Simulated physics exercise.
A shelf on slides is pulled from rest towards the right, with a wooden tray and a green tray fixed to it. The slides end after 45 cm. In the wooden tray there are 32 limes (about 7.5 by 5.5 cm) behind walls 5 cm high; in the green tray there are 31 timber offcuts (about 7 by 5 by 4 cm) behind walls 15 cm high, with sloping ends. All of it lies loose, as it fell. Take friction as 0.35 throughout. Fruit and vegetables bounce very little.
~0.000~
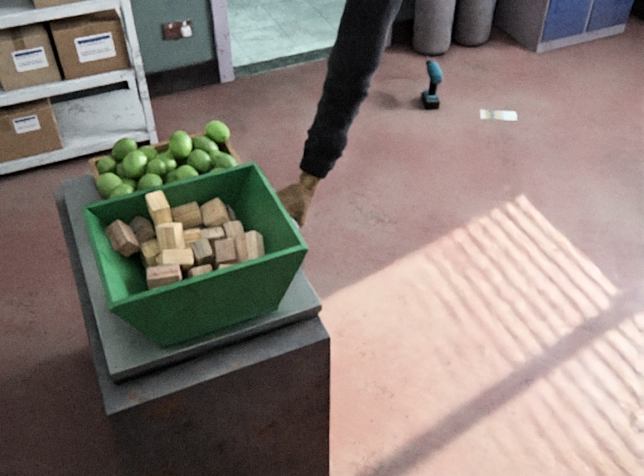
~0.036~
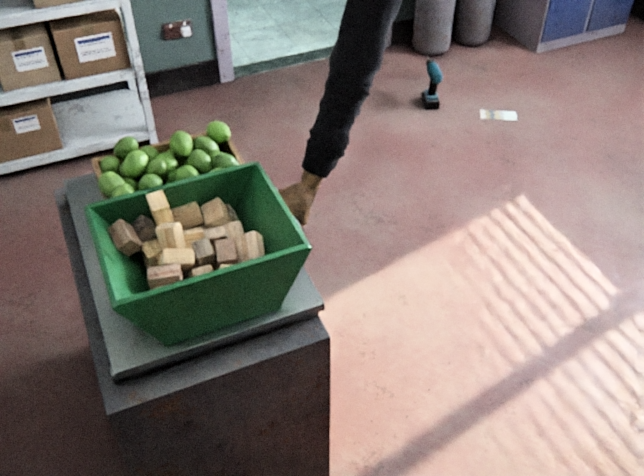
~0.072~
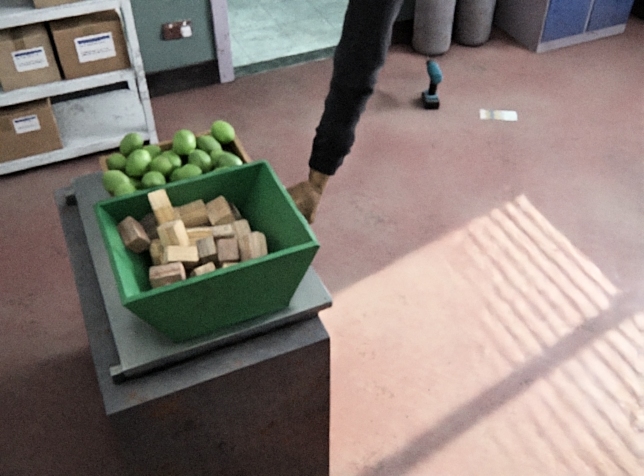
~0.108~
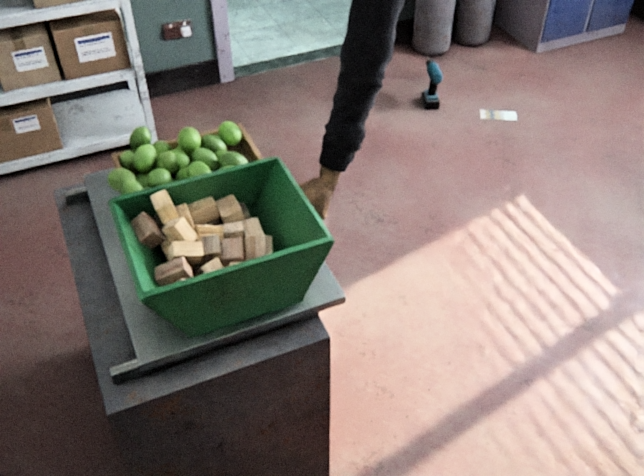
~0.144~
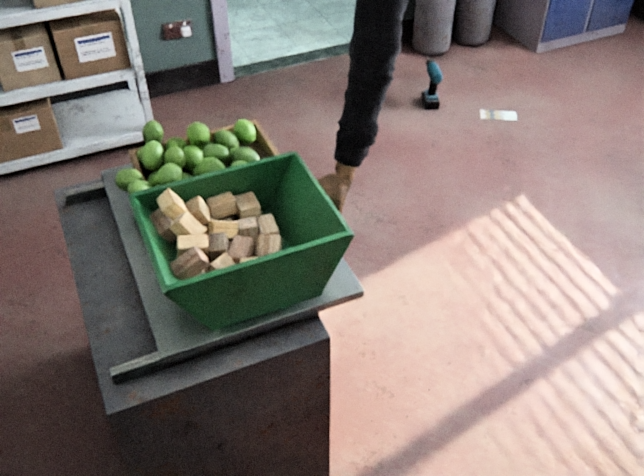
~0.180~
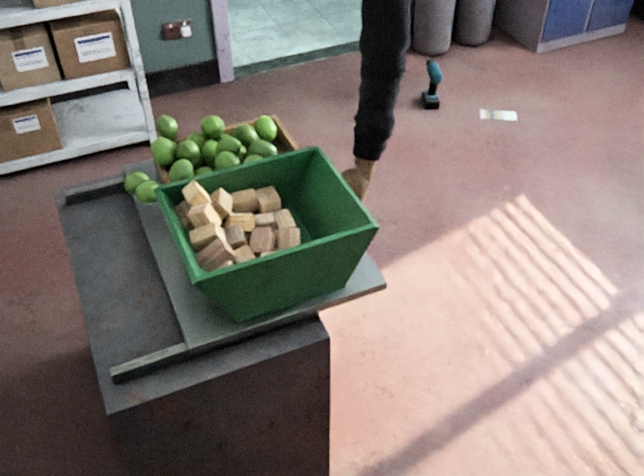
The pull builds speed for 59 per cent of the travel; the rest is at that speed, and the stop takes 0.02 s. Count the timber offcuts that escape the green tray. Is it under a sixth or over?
The green tray loses less than a sixth of its timber offcuts.
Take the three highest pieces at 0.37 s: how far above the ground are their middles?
Some 88 cm up.
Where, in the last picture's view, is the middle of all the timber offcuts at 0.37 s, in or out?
At about (385, 189).
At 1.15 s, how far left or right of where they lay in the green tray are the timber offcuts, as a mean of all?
About 10 cm to the right.
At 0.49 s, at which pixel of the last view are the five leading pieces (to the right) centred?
Near (422, 103).
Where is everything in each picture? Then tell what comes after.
In the first picture (places track the rim corner closest to us here), green tray (114, 304); wooden tray (its farthest corner) (217, 130); 0 cm pulled; all still inside.
Green tray (117, 303); wooden tray (219, 129); 1 cm pulled, in the second picture.
Green tray (127, 300); wooden tray (226, 128); 3 cm pulled, in the third picture.
Green tray (144, 295); wooden tray (237, 125); 6 cm pulled, in the fourth picture.
Green tray (168, 288); wooden tray (253, 121); 11 cm pulled; 2 out, the lowest lime at (129, 180), in the fifth picture.
Green tray (197, 279); wooden tray (272, 117); 17 cm pulled; 3 out, the lowest lime at (137, 184), in the sixth picture.
After 0.29 s, end of travel.
After 0.37 s, the wooden tray is down by 6 of 32 and the green tray has all 31.
After 0.49 s, the wooden tray is down by 10 of 32 and the green tray is down by 2 of 31.
After 0.71 s, the wooden tray is down by 12 of 32 and the green tray is down by 2 of 31.
When it is over (at 1.15 s), the wooden tray is down by 13 of 32 and the green tray is down by 2 of 31. Asked share, 2 of 31, 6 per cent.
